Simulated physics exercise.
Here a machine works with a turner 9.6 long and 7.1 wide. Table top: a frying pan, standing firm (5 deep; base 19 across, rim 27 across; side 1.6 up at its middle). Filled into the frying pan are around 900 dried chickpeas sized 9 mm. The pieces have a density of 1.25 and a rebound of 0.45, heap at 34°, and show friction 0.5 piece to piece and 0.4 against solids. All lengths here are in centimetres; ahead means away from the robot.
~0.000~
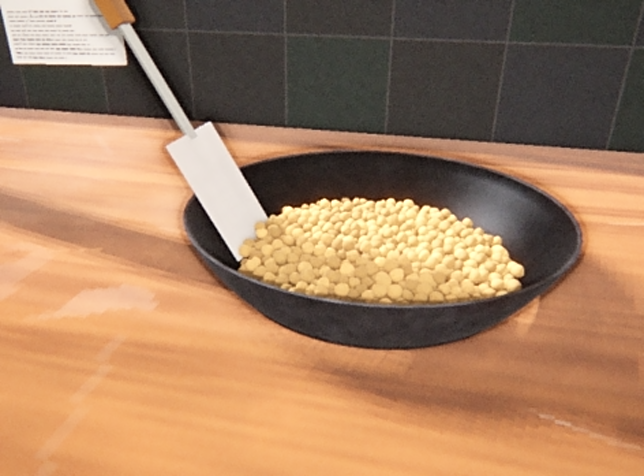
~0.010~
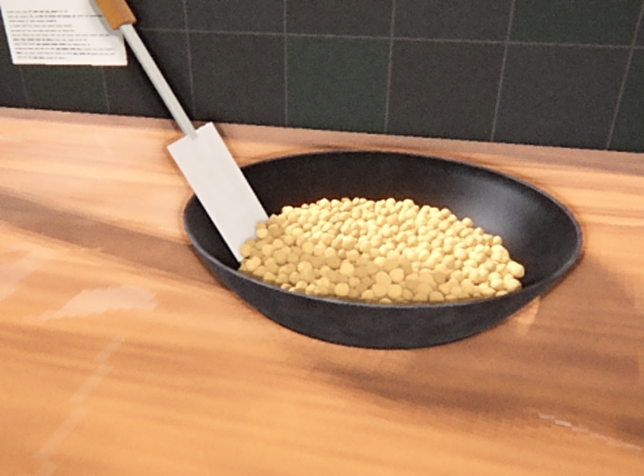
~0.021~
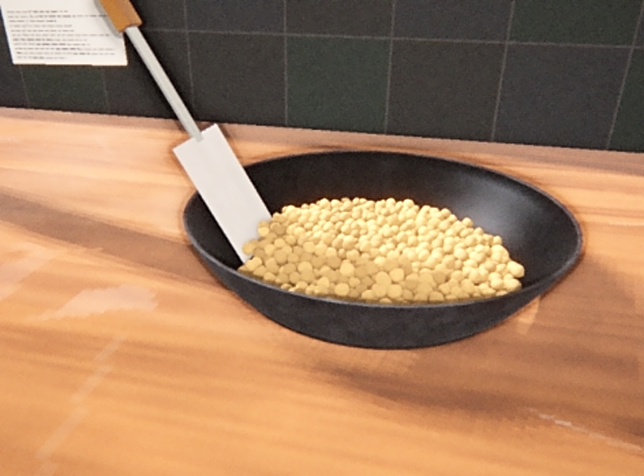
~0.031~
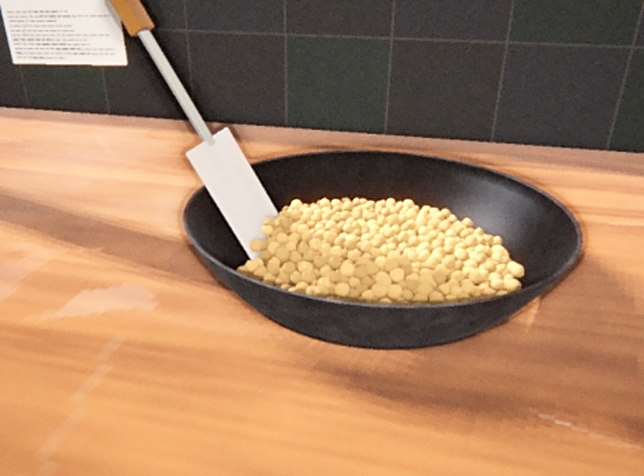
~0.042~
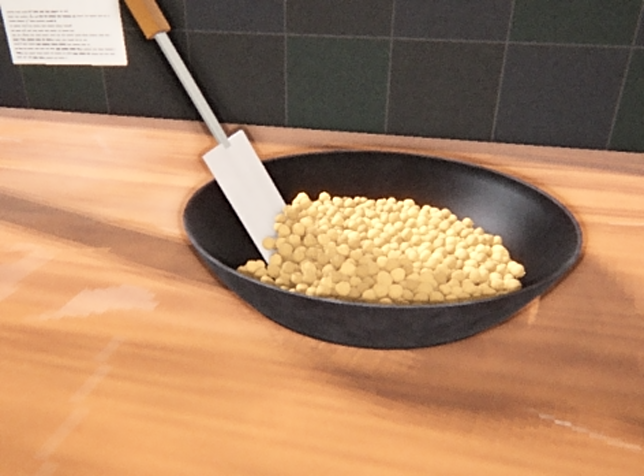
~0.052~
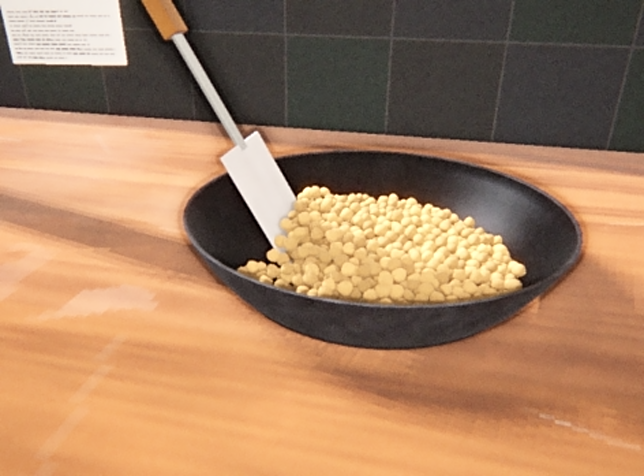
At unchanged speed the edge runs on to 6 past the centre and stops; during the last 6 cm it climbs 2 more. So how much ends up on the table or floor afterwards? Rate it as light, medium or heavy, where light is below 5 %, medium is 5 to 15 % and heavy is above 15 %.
Rating: Medium.
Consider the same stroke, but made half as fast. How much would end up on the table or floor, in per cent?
Roughly 0 in a hundred.
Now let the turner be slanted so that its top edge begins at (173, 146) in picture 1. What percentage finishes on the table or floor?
About 10 per cent.
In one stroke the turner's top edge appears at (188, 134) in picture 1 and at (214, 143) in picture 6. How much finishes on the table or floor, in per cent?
Some 0 per cent.
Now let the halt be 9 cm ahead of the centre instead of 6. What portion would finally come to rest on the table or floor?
It would come to roughly 20 percent.
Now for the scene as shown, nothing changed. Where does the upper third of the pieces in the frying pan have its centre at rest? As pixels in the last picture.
Somewhere around (496, 248) in the last picture.
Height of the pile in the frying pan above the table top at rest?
Height at rest: Roughly 5.0 cm.
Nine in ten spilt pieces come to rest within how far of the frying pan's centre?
About 65 cm.
After 0.08 s, sloping 60°, highest piece 7 above the table; 900 in the frying pan.
After 0.11 s, sloping 60°, highest piece 9 above the table; 900 in the frying pan.
After 0.32 s, sloping 60°, highest piece 7 above the table; 806 in the frying pan, 84 on the table or floor, 10 on the blade or in flight.
After 1.38 s, sloping 60°, highest piece 5 above the table; 806 in the frying pan, 94 on the table or floor.
In the end, 806 in the frying pan, 94 on the table or floor. That is 10 % on the table or floor.
